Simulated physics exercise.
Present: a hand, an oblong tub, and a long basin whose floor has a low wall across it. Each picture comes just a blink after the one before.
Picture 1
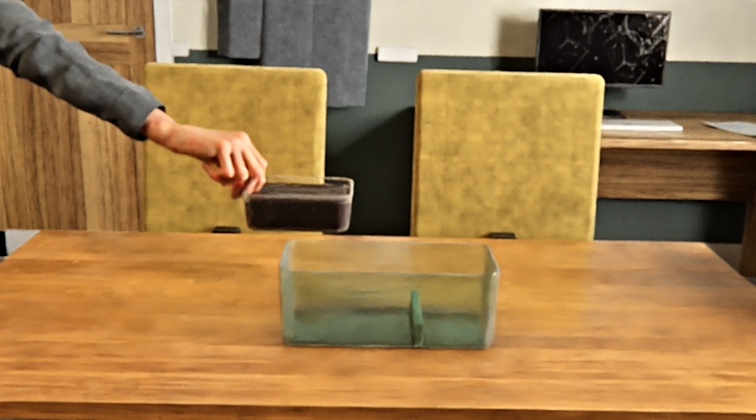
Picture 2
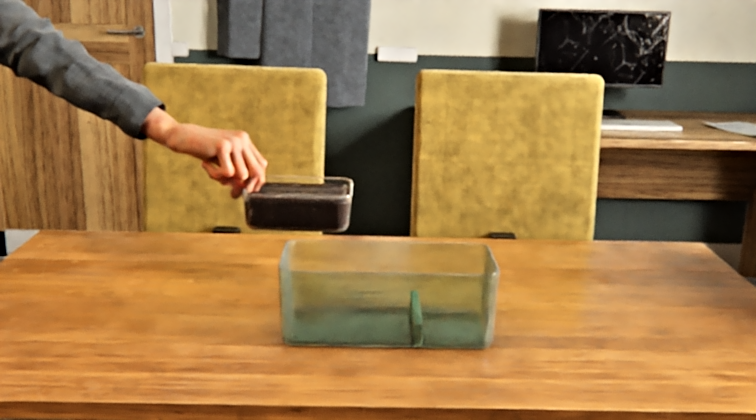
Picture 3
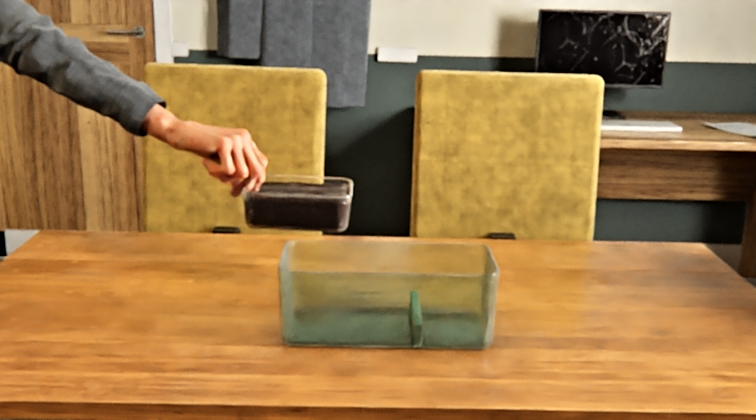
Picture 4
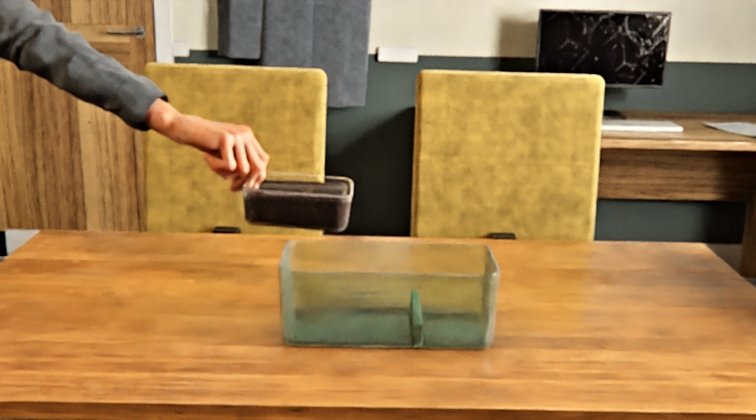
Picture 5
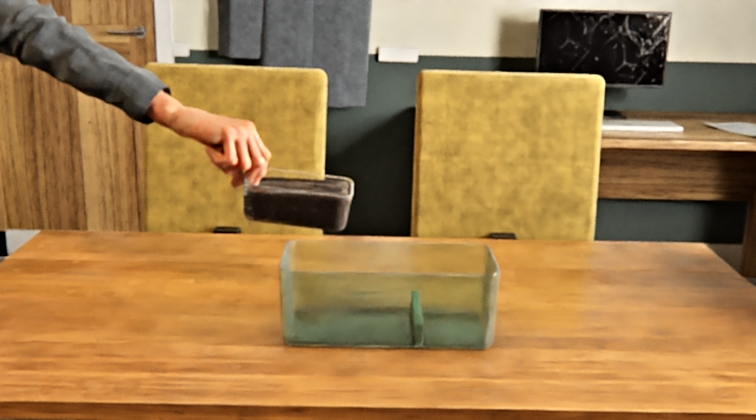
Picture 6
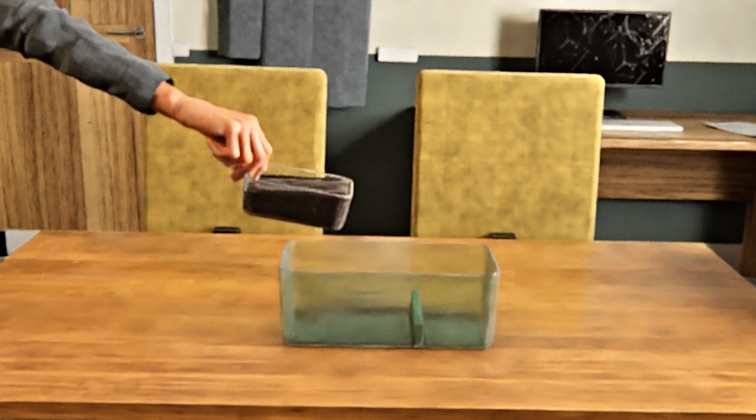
In this clip, a hand holds a dark oblong tub above a clear, greenish long basin with a low wall across its floor on a wooden table, keeping it nearly level, then tilting it slightly down to the right.
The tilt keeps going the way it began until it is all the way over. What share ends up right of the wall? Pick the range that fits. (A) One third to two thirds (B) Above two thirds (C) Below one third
One third to two thirds.
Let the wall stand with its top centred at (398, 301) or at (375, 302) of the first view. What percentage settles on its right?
70 per cent first, then 85 per cent.
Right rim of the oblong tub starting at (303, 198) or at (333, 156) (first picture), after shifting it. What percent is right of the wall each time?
Roughly 10 % and 30 %.
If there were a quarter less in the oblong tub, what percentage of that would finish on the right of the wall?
Result: Around 30 per cent.
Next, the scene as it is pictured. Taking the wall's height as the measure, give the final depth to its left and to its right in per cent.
Near 30 in a hundred to the left, 70 to the right.
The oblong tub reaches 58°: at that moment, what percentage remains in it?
Amount still in: Approx. 35 %.
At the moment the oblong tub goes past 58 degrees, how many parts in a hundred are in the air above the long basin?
Some 40 per cent.
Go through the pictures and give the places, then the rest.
The first frame shows tilt 0°; pouring edge (352, 189); surface from (249, 190) to (350, 192); the long basin's rim runs from (283, 256) to (493, 260); the wall's top is at (417, 307).
The second frame shows tilt 0°; pouring edge (351, 189); surface from (249, 190) to (350, 192).
The third frame shows tilt 2°; pouring edge (351, 189); surface from (249, 189) to (350, 192).
The fourth frame shows tilt 3°; pouring edge (352, 189); surface from (249, 187) to (350, 191).
The fifth frame shows tilt 6°; pouring edge (352, 189); surface from (249, 185) to (351, 188).
The sixth frame shows tilt 9°; pouring edge (352, 189); surface from (249, 182) to (351, 186).
A moment on, the oblong tub is tipped part way and 34 per cent is still to pour, 22 is left of the wall and 3 right of it.
Next, the oblong tub is tipped on its side and 5 per cent is still to pour, 36 is left of the wall and 48 right of it.
Then the oblong tub is tipped right over and 0 per cent is still to pour, 47 is left of the wall and 48 right of it.
Later the oblong tub is tipped right over and 0 per cent is still to pour, 47 is left of the wall and 48 right of it.
In the end 47 per cent lies left of the wall, 48 right of it and 5 outside.
